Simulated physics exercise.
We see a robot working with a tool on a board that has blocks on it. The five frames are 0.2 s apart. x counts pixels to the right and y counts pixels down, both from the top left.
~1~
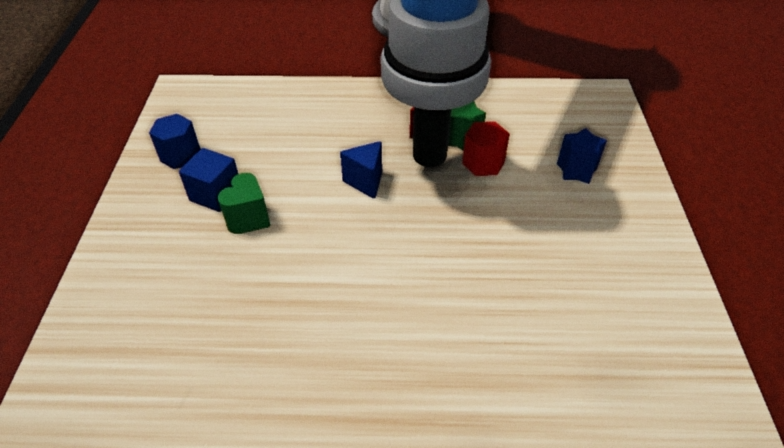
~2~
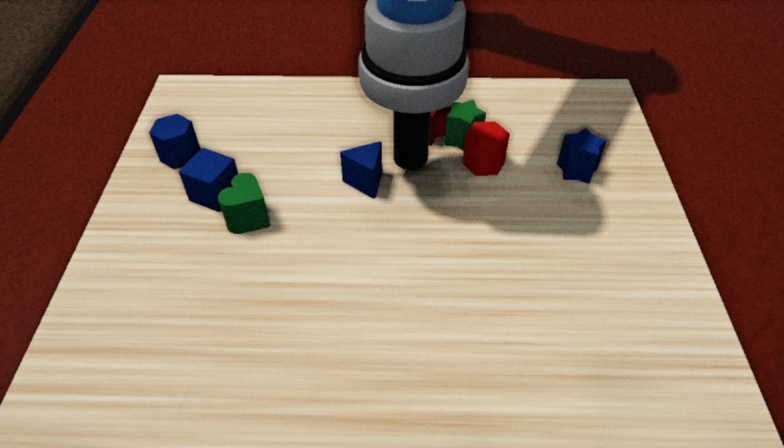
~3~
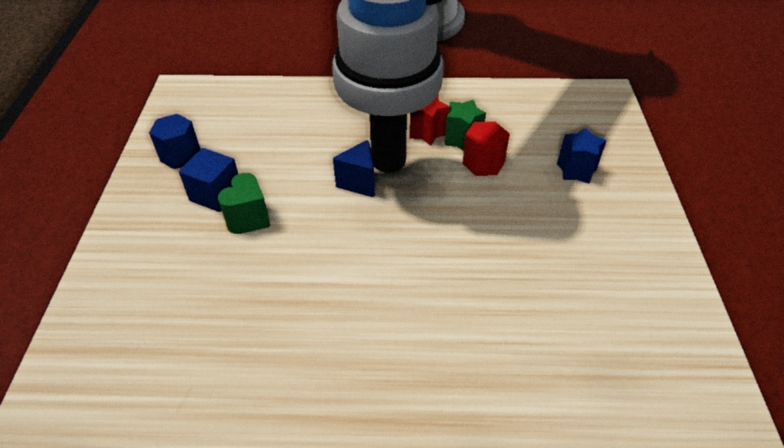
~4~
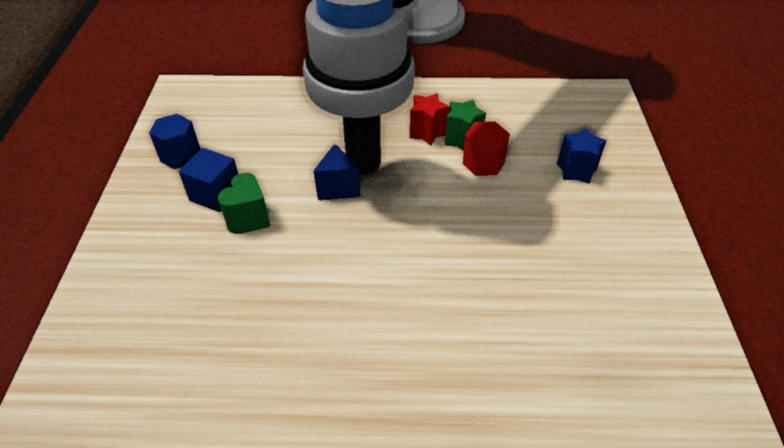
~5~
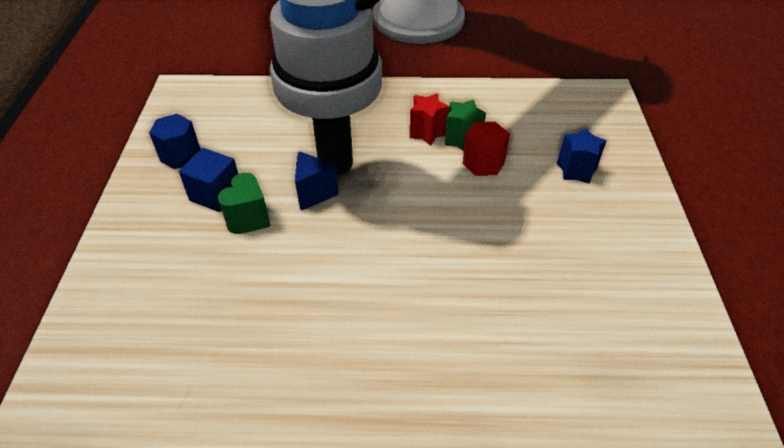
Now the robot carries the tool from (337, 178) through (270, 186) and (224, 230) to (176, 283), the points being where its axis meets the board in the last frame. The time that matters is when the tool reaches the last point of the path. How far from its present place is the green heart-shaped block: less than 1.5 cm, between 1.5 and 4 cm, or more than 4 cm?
Over 4 cm.
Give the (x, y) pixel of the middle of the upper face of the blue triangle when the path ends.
Around pixel (281, 176).
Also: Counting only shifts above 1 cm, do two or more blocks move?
Going by the path, yes.
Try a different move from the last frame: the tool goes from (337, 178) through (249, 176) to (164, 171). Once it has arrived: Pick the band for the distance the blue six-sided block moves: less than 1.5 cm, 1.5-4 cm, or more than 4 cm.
Travels 1.5 to 4 cm.
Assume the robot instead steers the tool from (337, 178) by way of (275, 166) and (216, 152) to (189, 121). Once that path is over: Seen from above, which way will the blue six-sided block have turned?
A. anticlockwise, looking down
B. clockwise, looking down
A (anticlockwise, looking down)
On the path given first. One third of the way, tool at (267, 173); blue triangle at (285, 173), turned 50° anticlockwise.
Two thirds of the way, tool at (220, 217); green heart-shaped block at (226, 229), turned 65° anticlockwise; blue triangle at (281, 176), turned 75° anticlockwise.
At the end, tool at (170, 271); blue four-sided block not moved; green heart-shaped block at (217, 245), turned 130° anticlockwise; blue triangle at (281, 176), turned 75° anticlockwise.
